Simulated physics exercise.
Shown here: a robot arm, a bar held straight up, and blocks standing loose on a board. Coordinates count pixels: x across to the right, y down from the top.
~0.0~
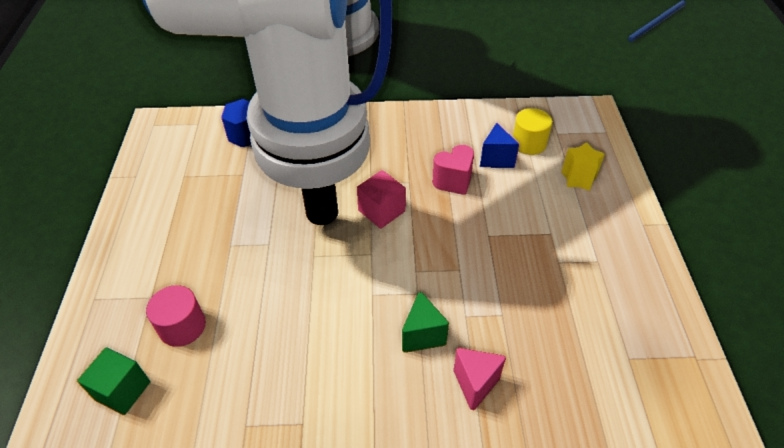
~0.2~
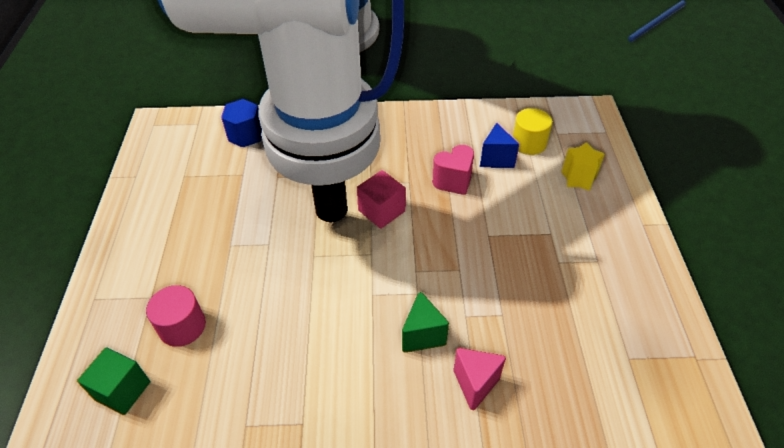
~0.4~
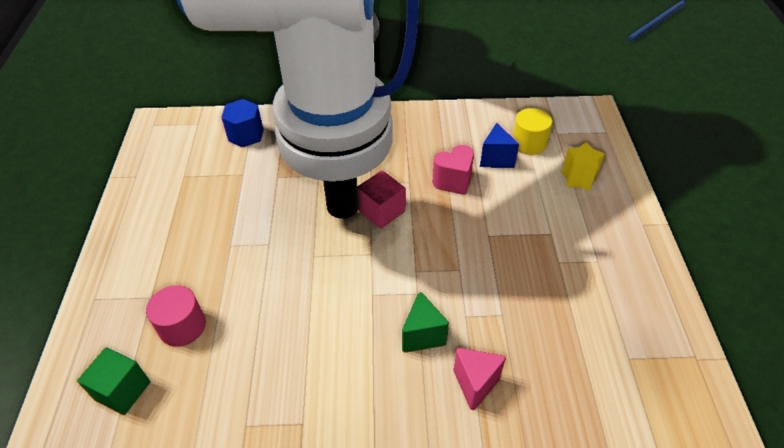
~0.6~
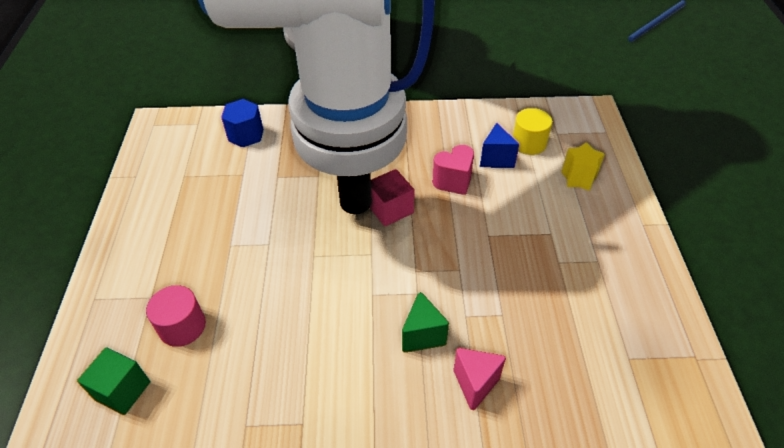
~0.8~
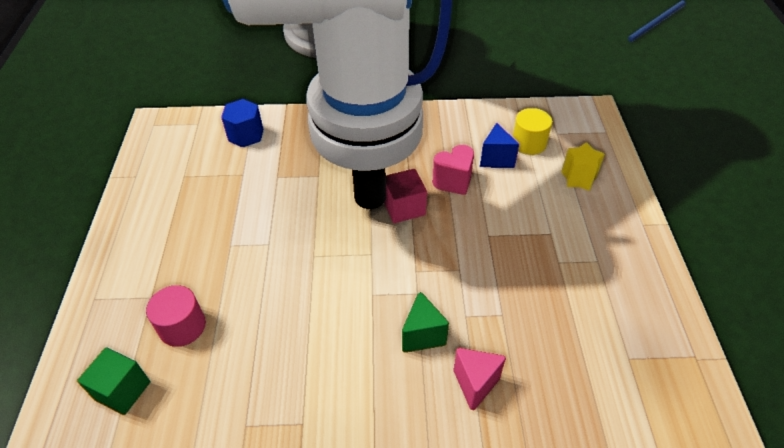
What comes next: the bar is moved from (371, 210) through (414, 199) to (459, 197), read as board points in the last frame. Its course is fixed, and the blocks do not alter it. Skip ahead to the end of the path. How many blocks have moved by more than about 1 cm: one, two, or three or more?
This push will displace two blocks.
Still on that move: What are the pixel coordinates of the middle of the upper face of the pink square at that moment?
The spot you're after is about (491, 188) in the image.
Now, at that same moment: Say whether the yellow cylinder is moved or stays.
That block is not shifted.
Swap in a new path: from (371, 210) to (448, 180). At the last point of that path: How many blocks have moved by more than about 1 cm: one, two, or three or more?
My forecast: 3 or more.
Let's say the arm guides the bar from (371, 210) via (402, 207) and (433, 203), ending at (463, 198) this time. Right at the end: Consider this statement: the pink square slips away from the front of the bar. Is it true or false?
The claim does not hold.
The first path, step by step. Halfway along, bar at (416, 187); pink square at (450, 181), turned 35° clockwise.
At the end, bar at (460, 185); pink square at (491, 188), turned 60° clockwise; pink heart at (468, 152); blue three-sided block still; yellow cylinder still.
